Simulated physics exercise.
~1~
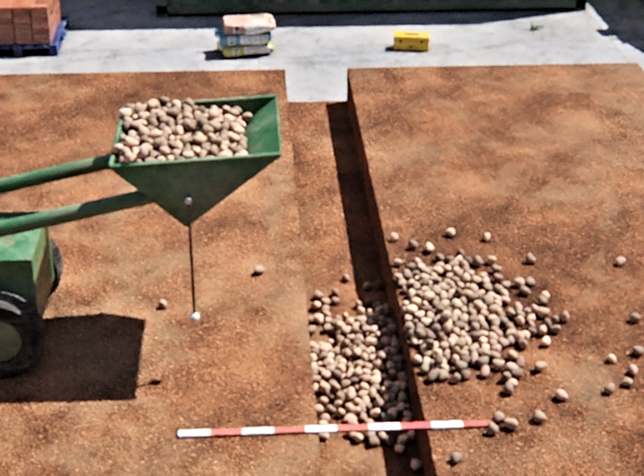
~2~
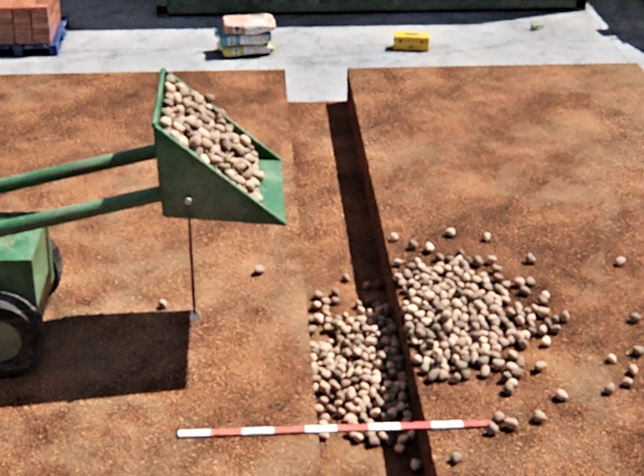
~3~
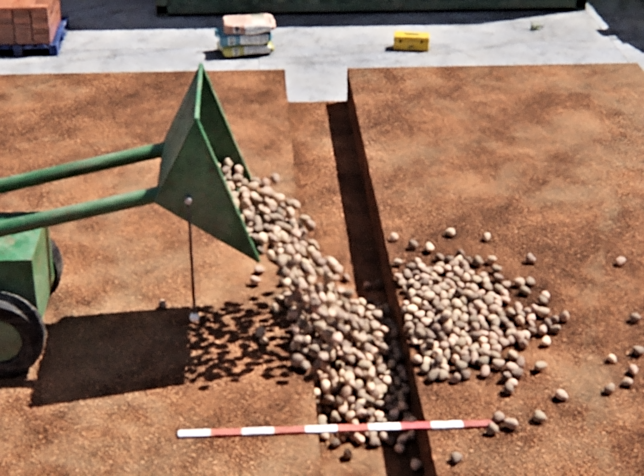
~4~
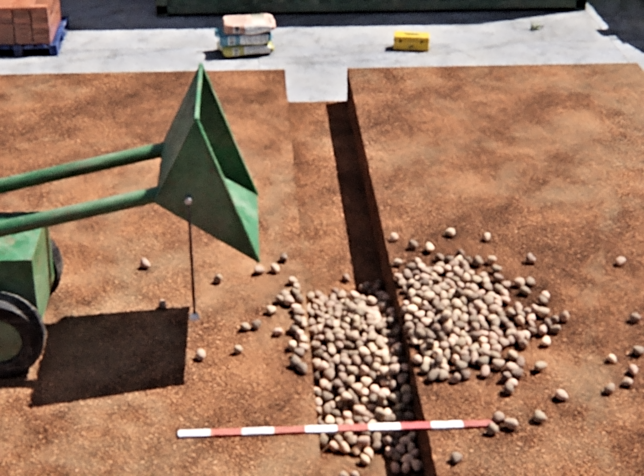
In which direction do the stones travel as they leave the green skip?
They move to the right, tumbling down toward the trench.
